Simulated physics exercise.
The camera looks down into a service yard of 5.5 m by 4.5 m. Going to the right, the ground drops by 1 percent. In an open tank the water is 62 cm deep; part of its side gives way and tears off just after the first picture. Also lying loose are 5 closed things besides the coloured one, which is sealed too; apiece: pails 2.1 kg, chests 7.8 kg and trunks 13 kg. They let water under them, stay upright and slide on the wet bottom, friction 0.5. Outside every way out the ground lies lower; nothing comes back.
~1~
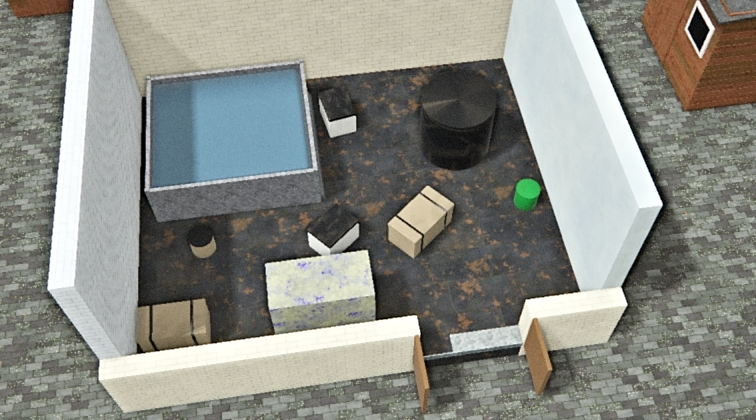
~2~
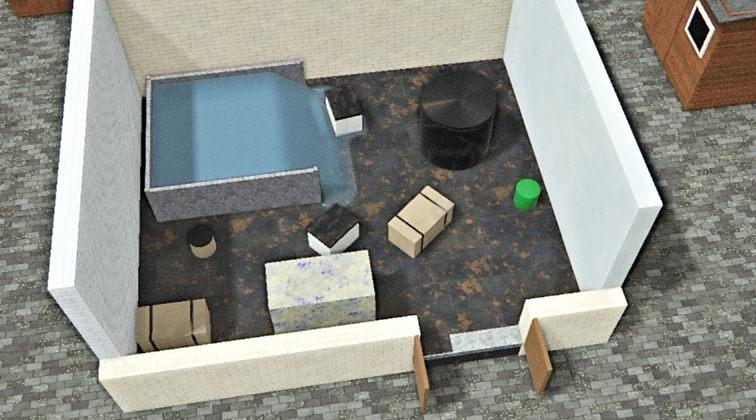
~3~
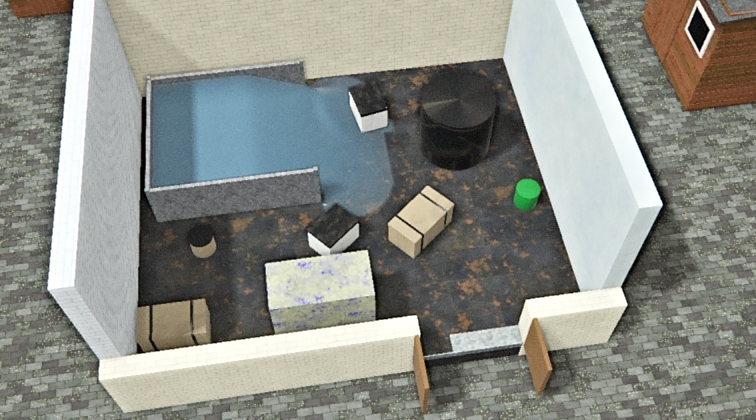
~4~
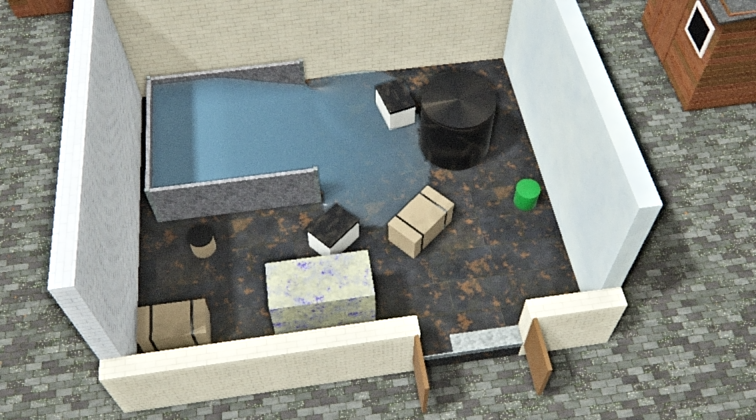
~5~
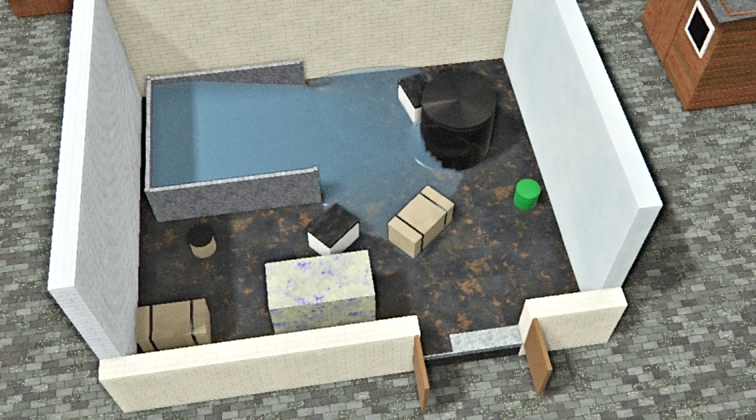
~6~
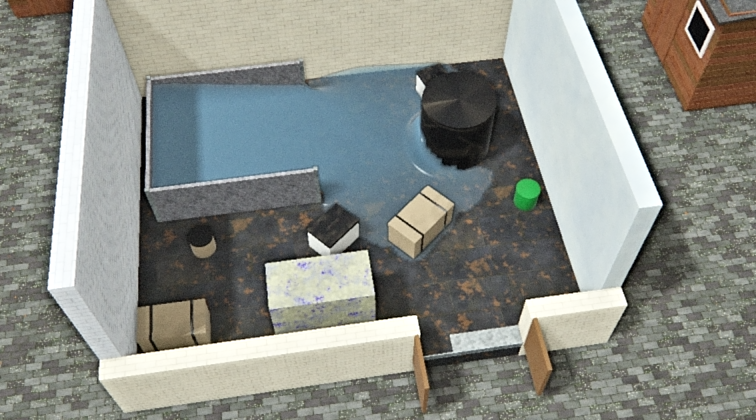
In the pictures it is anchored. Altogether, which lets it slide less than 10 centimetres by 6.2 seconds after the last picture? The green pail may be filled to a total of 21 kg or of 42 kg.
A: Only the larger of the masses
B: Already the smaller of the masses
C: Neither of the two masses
C, neither of the two masses.
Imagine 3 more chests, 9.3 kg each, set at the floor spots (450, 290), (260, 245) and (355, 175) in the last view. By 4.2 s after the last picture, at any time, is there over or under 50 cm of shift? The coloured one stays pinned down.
One after another they come out beyond the mark, within the mark, beyond the mark.
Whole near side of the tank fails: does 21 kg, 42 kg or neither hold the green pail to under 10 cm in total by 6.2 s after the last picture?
Under that change, only the heavier pick does it.
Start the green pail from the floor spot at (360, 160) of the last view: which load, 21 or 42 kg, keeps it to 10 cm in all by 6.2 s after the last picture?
Lab note - result: Both options fail.
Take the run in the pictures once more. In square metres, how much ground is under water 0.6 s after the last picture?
At that time the wet patch spans about 13 m2.
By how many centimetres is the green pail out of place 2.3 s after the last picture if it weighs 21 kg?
About 60 cm.
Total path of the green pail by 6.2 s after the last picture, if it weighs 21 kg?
Close to 250 centimetres all told.
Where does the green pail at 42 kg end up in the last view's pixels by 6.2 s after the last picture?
Position estimate: Around (516, 224).
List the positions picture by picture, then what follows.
The first frame shows the green pail at (528, 189) rests on the ground; 4.2 m2 under water; 0 of 6 have shifted.
The second frame shows the green pail at (528, 189), on the bottom; water covers 5.2 m2; 1 of 6 have shifted.
The third frame shows the green pail at (528, 189), on the bottom; 6.5 m2 under water; 1 of 6 have shifted.
The fourth frame shows the green pail at (528, 189) rests on the ground; 8.0 m2 under water; 1 of 6 have shifted.
The fifth frame shows the green pail at (528, 189) rests on the ground; water covers 9.0 m2; 1 of 6 have shifted.
The sixth frame shows the green pail at (528, 189) rests on the ground; water covers 10.0 m2; 1 of 6 have shifted.
Then, 0.6 s after the last picture the green pail would be 5 cm from its start with 21 kg and 0 cm from its start with 42 kg; 9 cm of water round it then.
Then, 2.3 s after the last picture the green pail would be 69 cm from its start with 21 kg and 30 cm from its start with 42 kg; 18 cm of water round it then.
Then, 4.2 s after the last picture the green pail would be 221 cm from its start with 21 kg and 60 cm from its start with 42 kg; 14 cm of water round it then.
Then, 6.2 s after the last picture the green pail would be 221 cm from its start with 21 kg and 60 cm from its start with 42 kg; 14 cm of water round it then.
